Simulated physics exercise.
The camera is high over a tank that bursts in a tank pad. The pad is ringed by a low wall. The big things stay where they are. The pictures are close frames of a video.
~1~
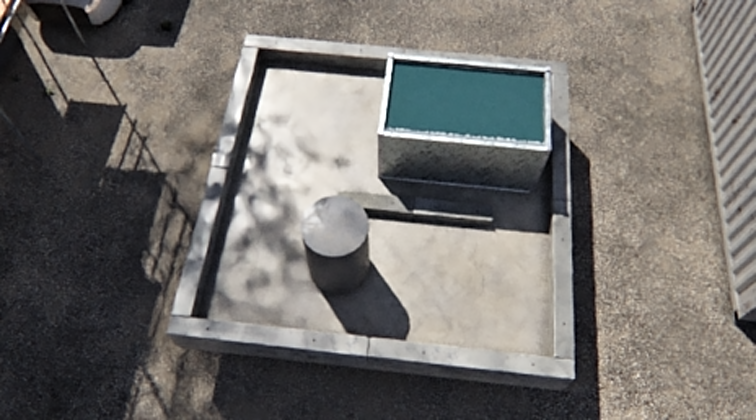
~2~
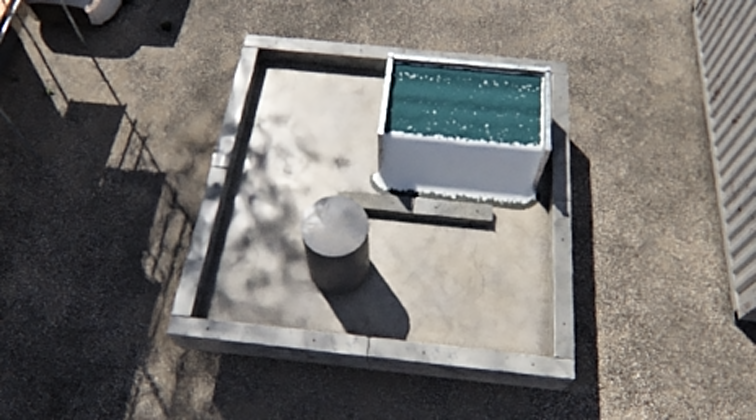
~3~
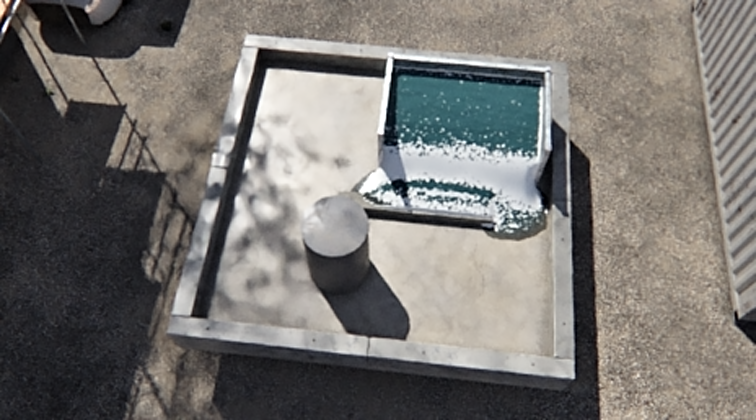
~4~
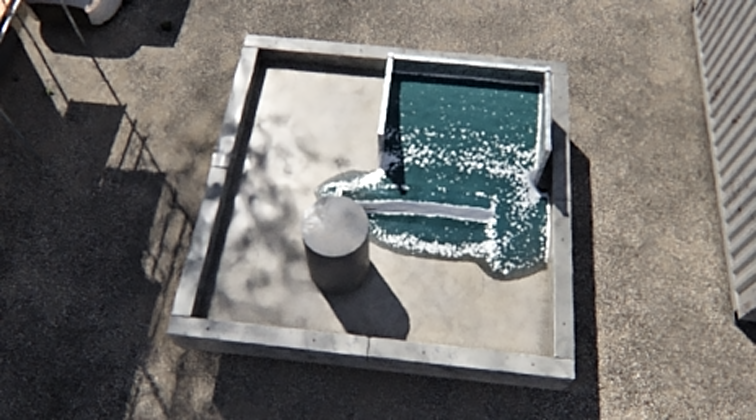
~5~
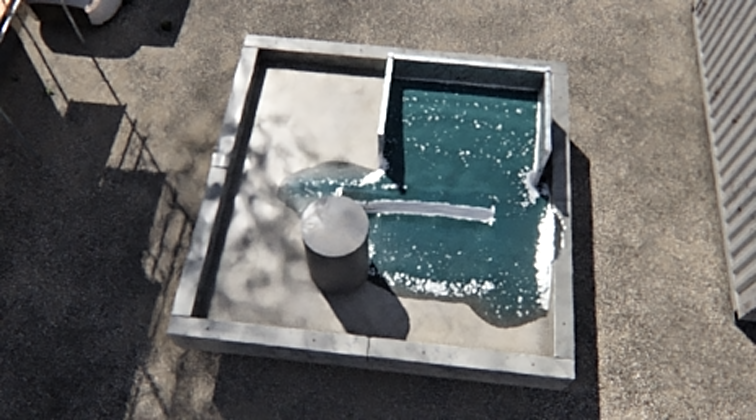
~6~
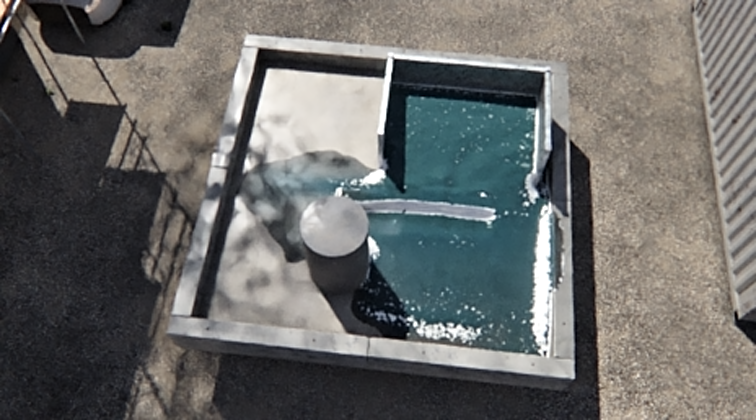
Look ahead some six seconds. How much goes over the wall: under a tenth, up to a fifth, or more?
Over the wall goes a tenth to a fifth.
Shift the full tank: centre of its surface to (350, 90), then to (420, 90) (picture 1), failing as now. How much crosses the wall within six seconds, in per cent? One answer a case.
In turn 12 and 6 per cent.
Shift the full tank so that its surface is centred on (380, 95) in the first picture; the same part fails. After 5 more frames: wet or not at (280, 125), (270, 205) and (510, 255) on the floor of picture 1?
As listed: Clear, flooded, covered.
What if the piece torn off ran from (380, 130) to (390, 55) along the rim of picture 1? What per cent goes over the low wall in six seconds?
Near 18 in a hundred.
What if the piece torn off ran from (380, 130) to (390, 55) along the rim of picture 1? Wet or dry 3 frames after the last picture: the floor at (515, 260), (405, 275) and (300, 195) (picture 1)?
One after the other: No water, free of water, flooded.
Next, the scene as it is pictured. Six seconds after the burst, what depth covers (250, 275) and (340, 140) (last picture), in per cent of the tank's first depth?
About 14 and 4 per cent.
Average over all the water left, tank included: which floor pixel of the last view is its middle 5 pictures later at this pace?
Roughly at (439, 225).
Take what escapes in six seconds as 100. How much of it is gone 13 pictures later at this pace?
Some 95 per cent.
A moment on, water covers 50 % of the floor; the low wall has let 1 % over.
Next, water covers 55 % of the floor; the low wall has let 3 % over.
Then, water covers 70 % of the floor; the low wall has let 12 % over.
Later, water covers 80 % of the floor; the low wall has let 13 % over.
In the end, water covers 80 % of the floor; the low wall has let 13 % over.
